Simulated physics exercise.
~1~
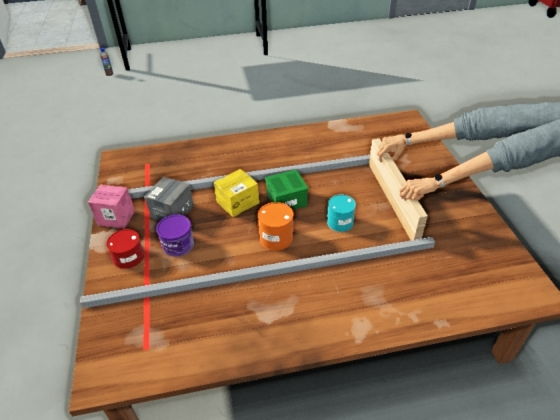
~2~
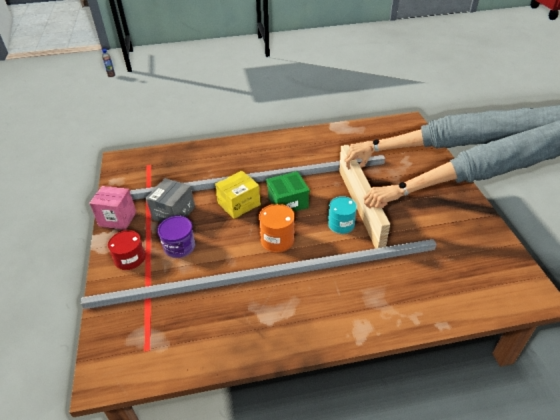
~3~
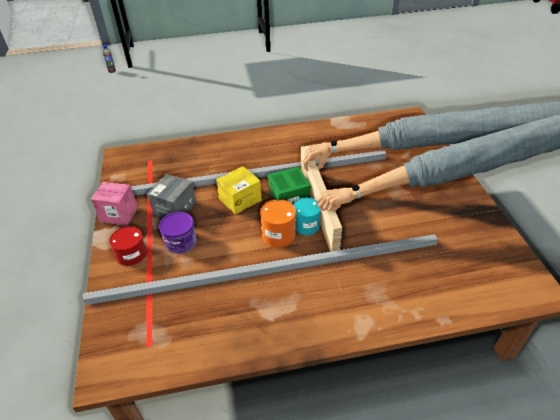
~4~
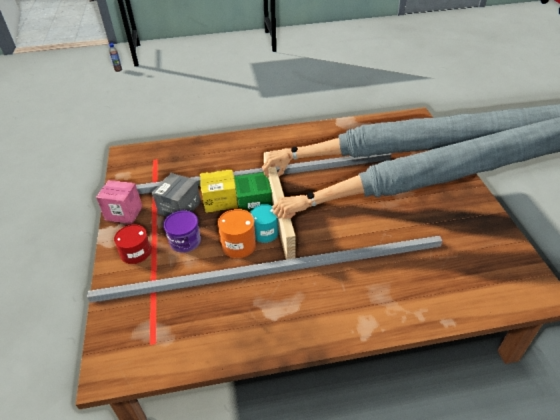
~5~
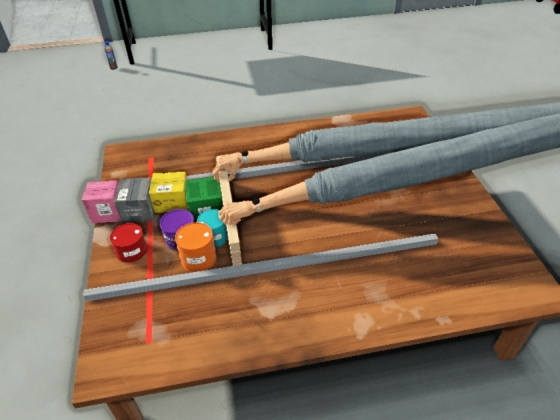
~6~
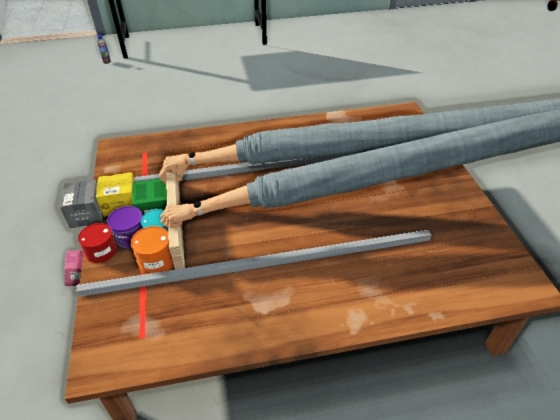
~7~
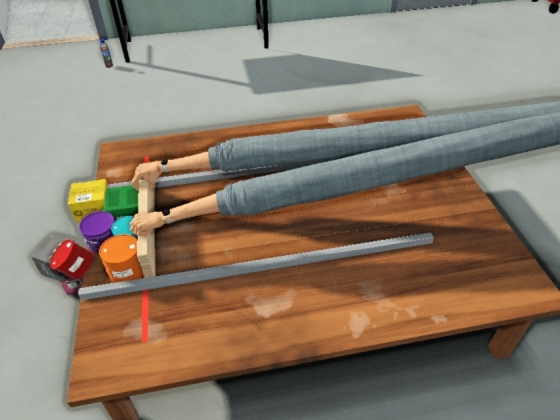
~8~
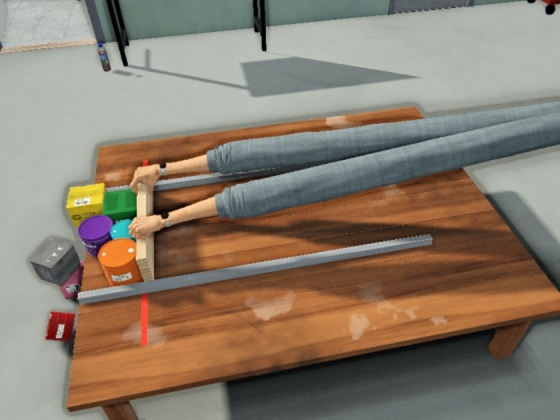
The video shows two hands pushing a wooden plank leftward between two rails on a wooden table, gathering eight colourful boxes and tubs toward the left edge. The pink box, red tub and grey box go over the edge, and the plank stops at the red tape with the other five still on the table.
